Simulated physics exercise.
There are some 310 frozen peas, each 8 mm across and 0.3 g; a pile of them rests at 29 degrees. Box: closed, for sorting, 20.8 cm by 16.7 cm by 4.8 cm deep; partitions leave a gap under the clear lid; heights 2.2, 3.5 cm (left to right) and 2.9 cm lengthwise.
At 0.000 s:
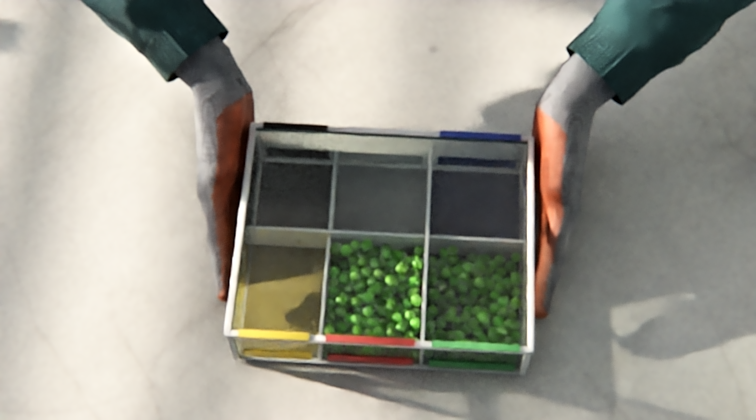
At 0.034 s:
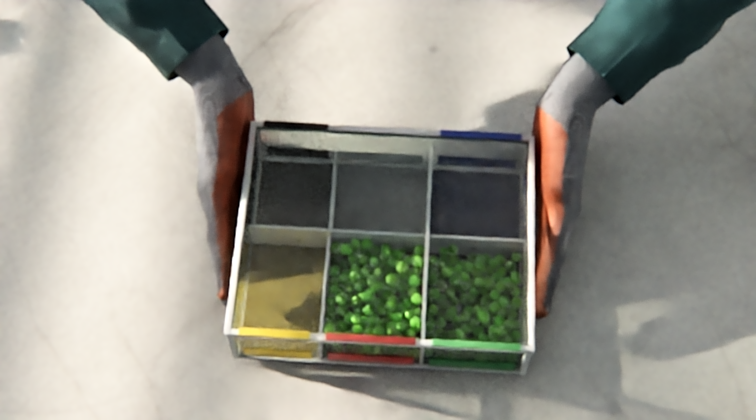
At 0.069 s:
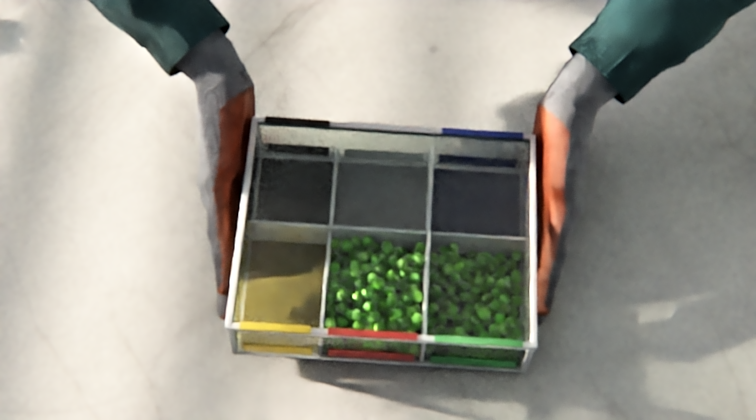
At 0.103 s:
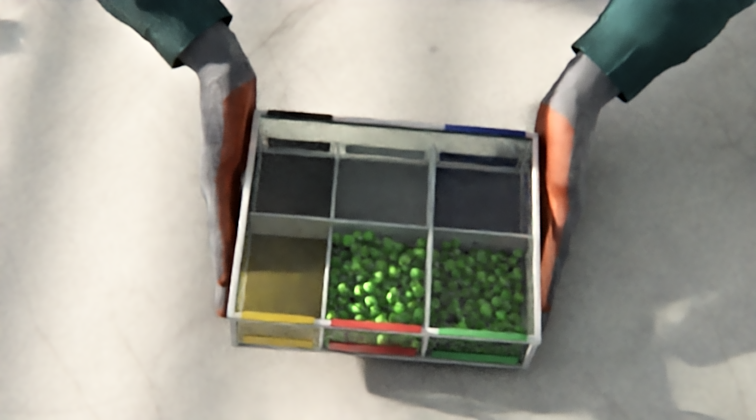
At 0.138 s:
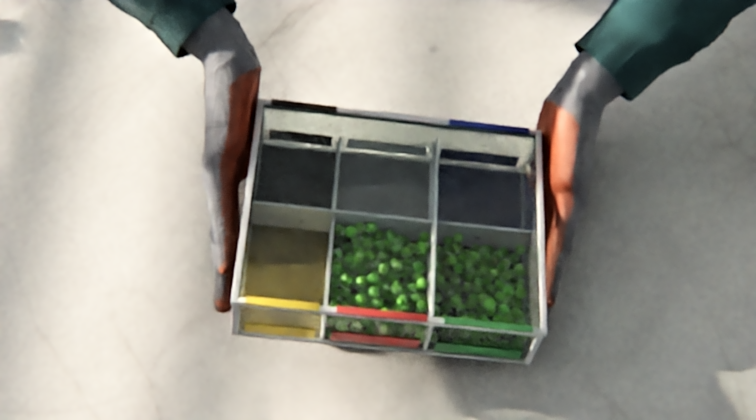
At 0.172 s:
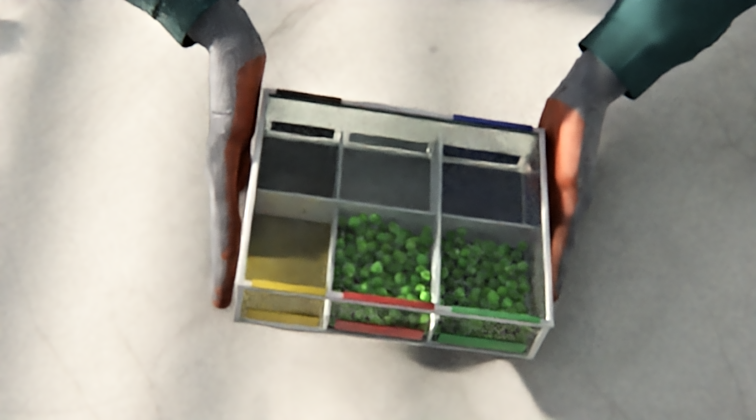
A clear divided box with green peas in its red and green-marked sections was held between two gloved hands, which kept it nearly still at first, then slowly tilted it while the peas stayed put.
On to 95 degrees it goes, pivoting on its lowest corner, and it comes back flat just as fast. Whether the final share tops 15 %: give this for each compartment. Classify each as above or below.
Classification: Red above, blue above, green above, yellow below, white below, black below.
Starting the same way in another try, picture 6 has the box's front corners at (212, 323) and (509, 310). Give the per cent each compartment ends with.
By the end, red has 10%, blue has 0%, green has 20%, yellow has 45%, white has 5% and black has 25%.
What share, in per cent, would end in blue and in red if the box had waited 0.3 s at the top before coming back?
Blue 40, red 30.
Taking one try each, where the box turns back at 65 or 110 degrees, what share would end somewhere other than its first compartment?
I'd expect close to 15 and then close to 55 per cent.
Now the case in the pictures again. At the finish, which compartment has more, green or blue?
That would be the blue compartment.
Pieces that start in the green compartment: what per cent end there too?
Around 60 per cent of it.
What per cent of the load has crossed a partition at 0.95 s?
Value: Close to 15 %.
After 0.95 s, tilt 95 degrees; red 45 %, blue 10 %, green 40 %, white 5 %.
After 1.47 s, tilt 43 degrees; red 30 %, blue 35 %, green 30 %, white 5 %.
Then, at 2.05 s, tilt 0 degrees; red 30 %, blue 35 %, green 25 %, white 5 %.
By 2.5 s all is still; red 30 %, blue 35 %, green 30 %, yellow 0 %, white 5 %, black 0 %.
